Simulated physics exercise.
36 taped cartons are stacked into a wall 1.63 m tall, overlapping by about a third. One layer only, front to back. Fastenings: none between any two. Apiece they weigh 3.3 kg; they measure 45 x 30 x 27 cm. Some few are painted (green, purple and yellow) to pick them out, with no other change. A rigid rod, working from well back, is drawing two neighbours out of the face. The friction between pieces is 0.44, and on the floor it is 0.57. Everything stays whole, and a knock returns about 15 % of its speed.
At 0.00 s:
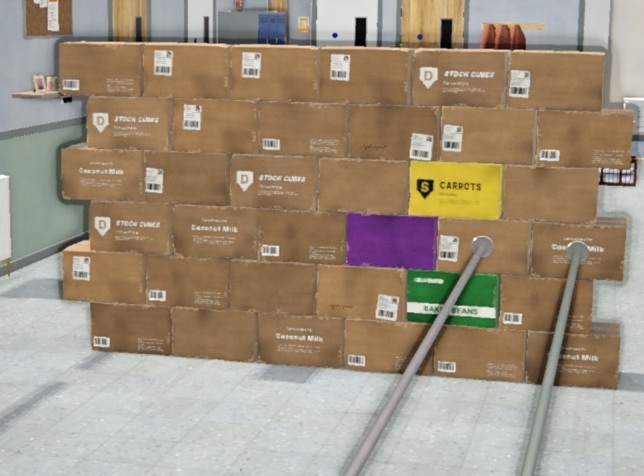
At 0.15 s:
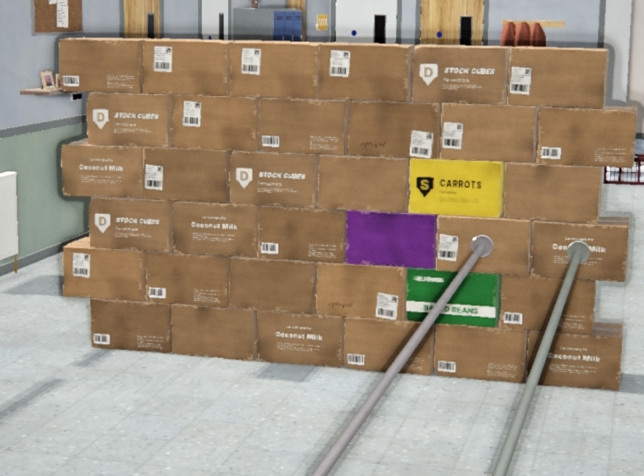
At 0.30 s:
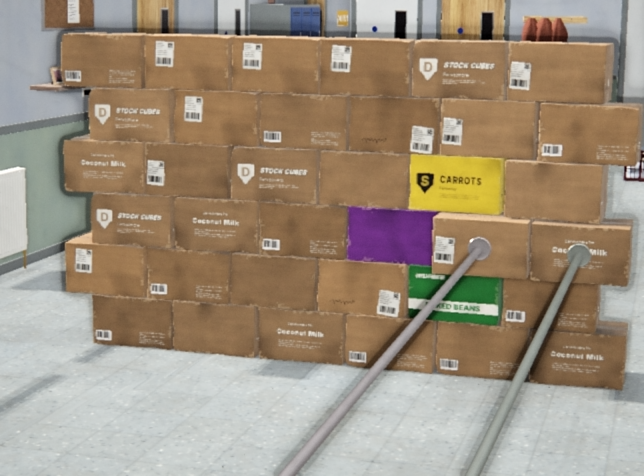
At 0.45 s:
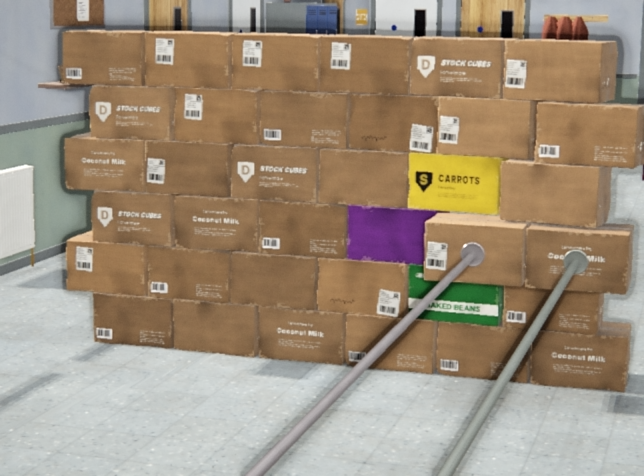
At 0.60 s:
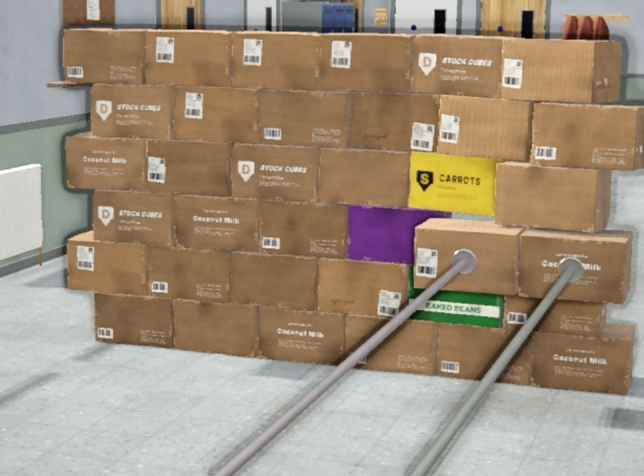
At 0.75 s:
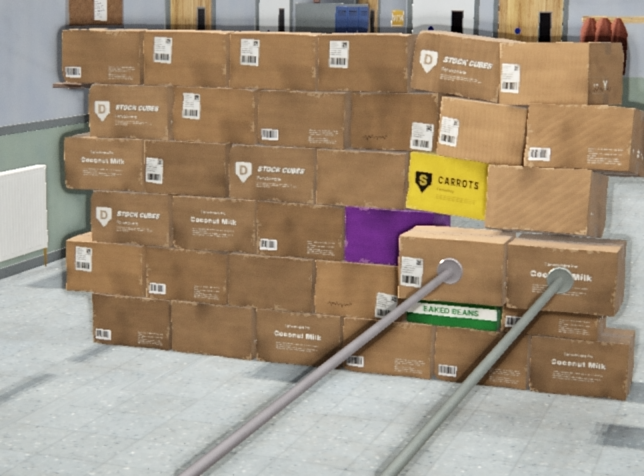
In a pale-floored room with blue-grey walls, two rods reach to neighbouring boxes at the right of a one-layer wall of brown cartons, with purple, yellow and green ones among them. The rods draw the pair steadily out toward the viewer, while the yellow carton and a few others above shift and tilt slightly.
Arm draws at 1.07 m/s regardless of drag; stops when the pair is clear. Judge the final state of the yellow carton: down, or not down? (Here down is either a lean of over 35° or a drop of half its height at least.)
Down.
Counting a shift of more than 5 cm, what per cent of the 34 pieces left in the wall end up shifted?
I make it 25 per cent.
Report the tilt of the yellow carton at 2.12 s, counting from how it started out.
Close to 90° of tilt compared with the start.
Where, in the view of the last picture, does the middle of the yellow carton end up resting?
It ends up at about (497, 221) in the last picture.
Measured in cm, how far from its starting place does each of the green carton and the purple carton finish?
Green shifts close to 0 cm and purple close to 0 cm.
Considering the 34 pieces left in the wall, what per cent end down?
Something close to 20 percent of them.
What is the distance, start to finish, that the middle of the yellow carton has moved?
Start and end are some 25 cm apart.
By 0.98 s, none of the 34 other cartons down, 8 disturbed; yellow carton tilted 17°.
By 1.36 s, 6 of the 34 other cartons down; yellow carton tilted 55°, 14 cm lower.
By 1.68 s, 6 of the 34 other cartons down; yellow carton on its side.
When it is over (3.1 s), 6 of the 34 other cartons down; yellow carton on its side; purple carton unmoved; green carton unmoved. In pixels of the last frame, middles, yellow carton near (497, 221), purple carton near (398, 233).
